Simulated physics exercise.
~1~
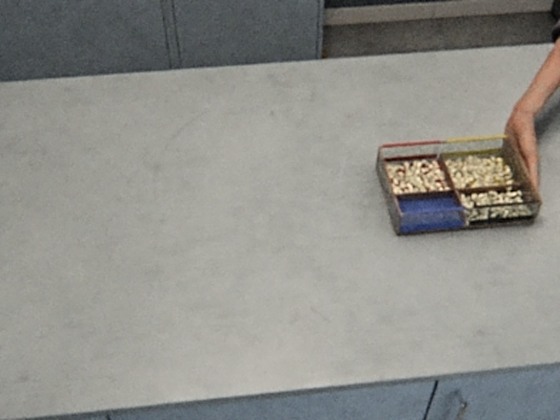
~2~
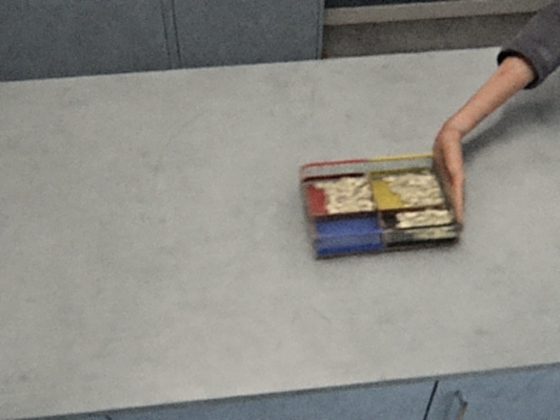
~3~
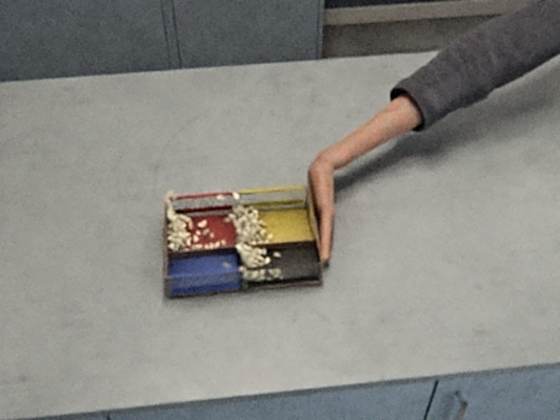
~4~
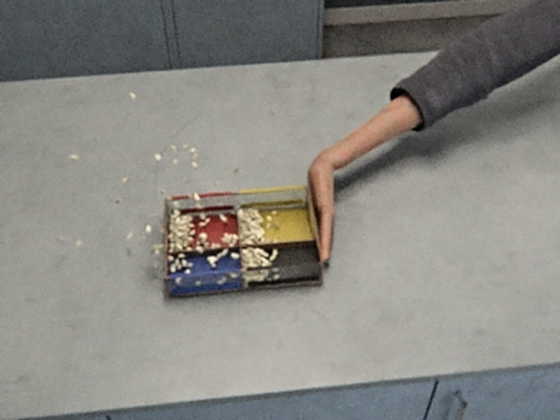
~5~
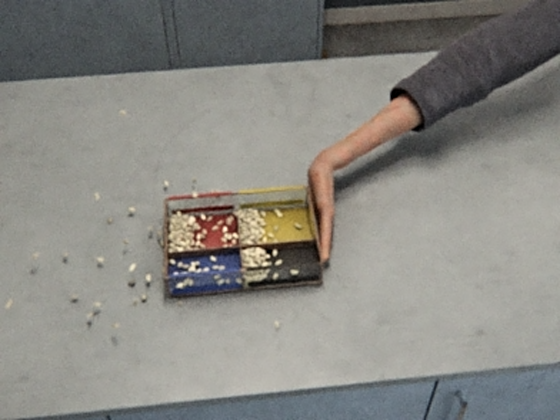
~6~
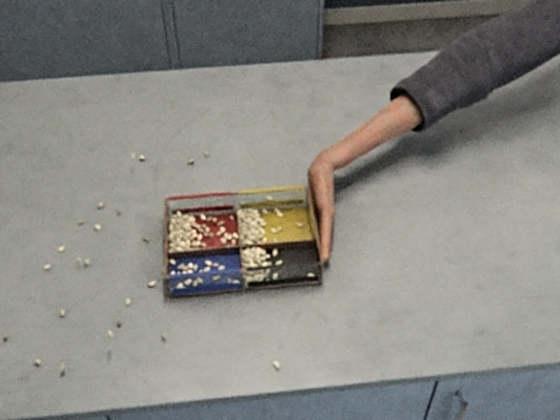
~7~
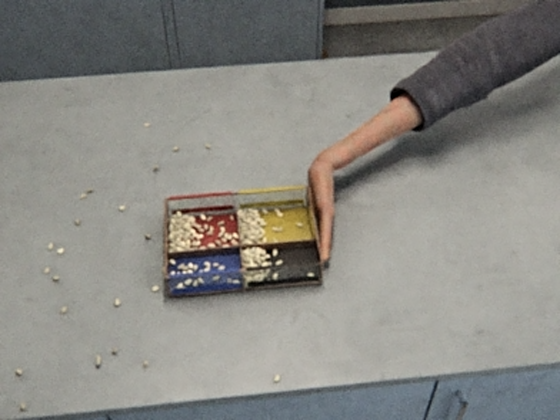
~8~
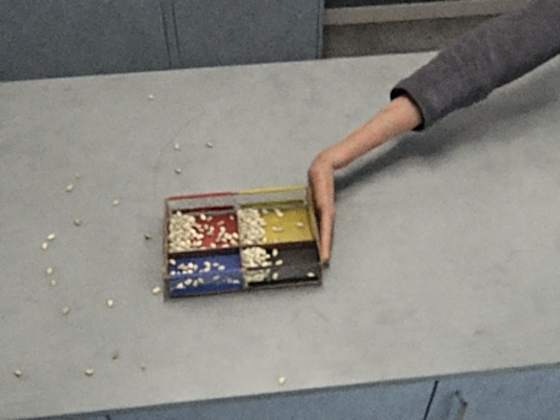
A hand slid a divided tray of white beans left across a gray counter and stopped abruptly, sending beans hopping between the colored compartments and over the edge, until some lay scattered on the counter, mostly to the left, while most stayed inside.
